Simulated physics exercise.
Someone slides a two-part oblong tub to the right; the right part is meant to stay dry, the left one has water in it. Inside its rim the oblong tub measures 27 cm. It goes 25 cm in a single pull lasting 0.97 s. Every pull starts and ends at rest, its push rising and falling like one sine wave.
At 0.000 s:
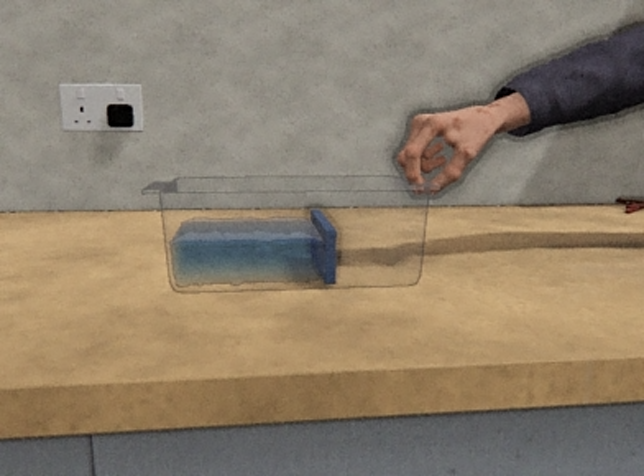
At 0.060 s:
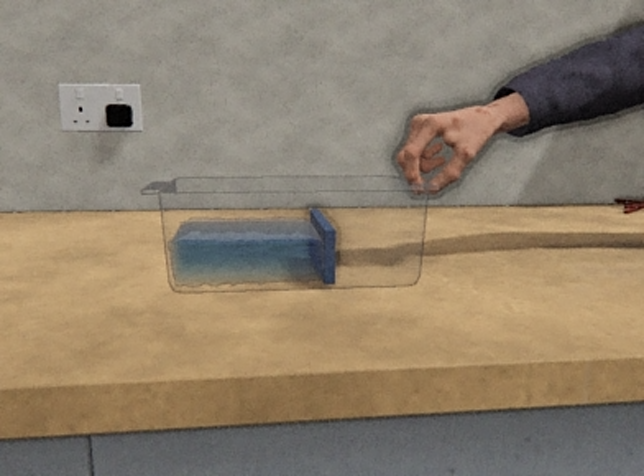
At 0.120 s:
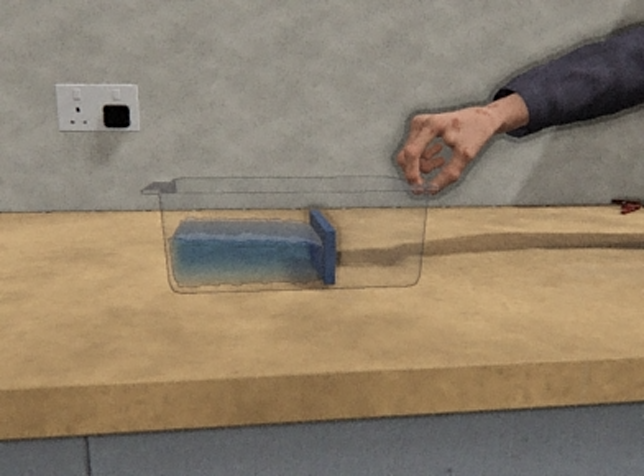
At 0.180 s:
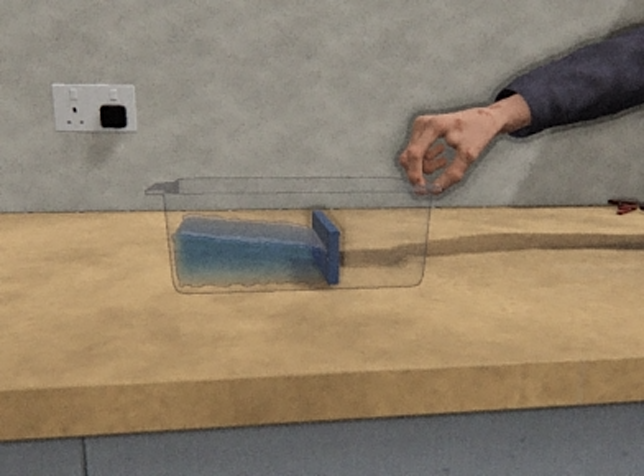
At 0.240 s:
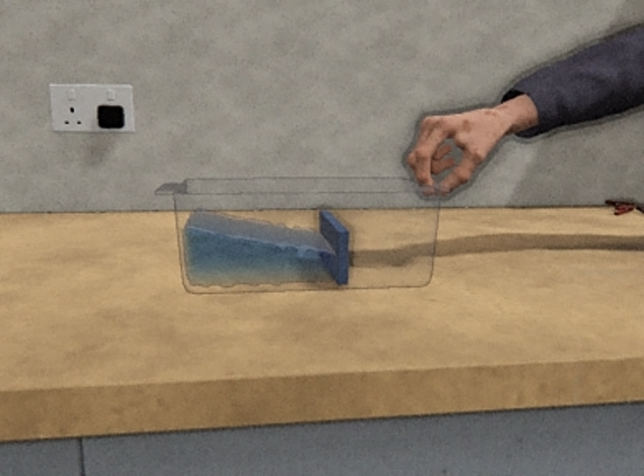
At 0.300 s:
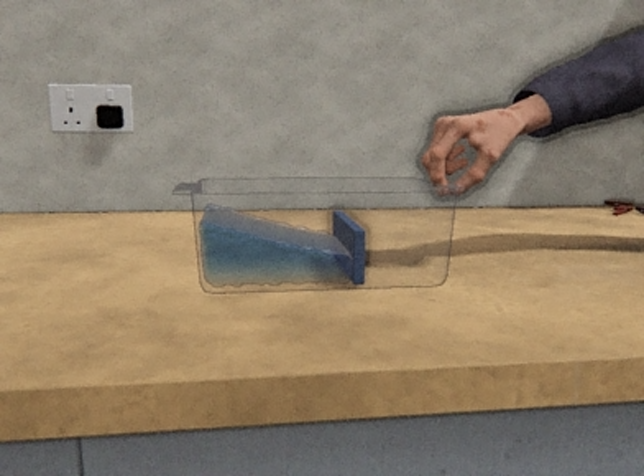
A clear oblong tub, pulled by a hand at its right rim, sits still at first, then slides a short way right along a wooden worktop seen from the side. Blue water fills its left part behind a blue divider, with a dark-sleeved arm at right and a white socket on the grey wall. The level water tilts, rising left and dipping beside the divider, while the view shifts slightly right.
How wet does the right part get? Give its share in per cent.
Roughly 5 per cent ends on the right.
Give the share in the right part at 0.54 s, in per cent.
Some 0 per cent.
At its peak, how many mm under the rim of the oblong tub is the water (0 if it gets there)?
Some 30 mm.
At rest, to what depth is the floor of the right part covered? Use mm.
About 4 mm.
After 0.54 s it has gone 15 cm; 0 per cent is on the right side and 0 is out of the oblong tub.
After 0.78 s it has gone 24 cm; 4 per cent is on the right side and 0 is out of the oblong tub.
After 1.02 s it has gone 25 cm; 5 per cent is on the right side and 0 is out of the oblong tub.
After 1.26 s it has gone 25 cm; 5 per cent is on the right side and 0 is out of the oblong tub.
In the end 5 per cent is on the right side and 0 is out of the oblong tub.
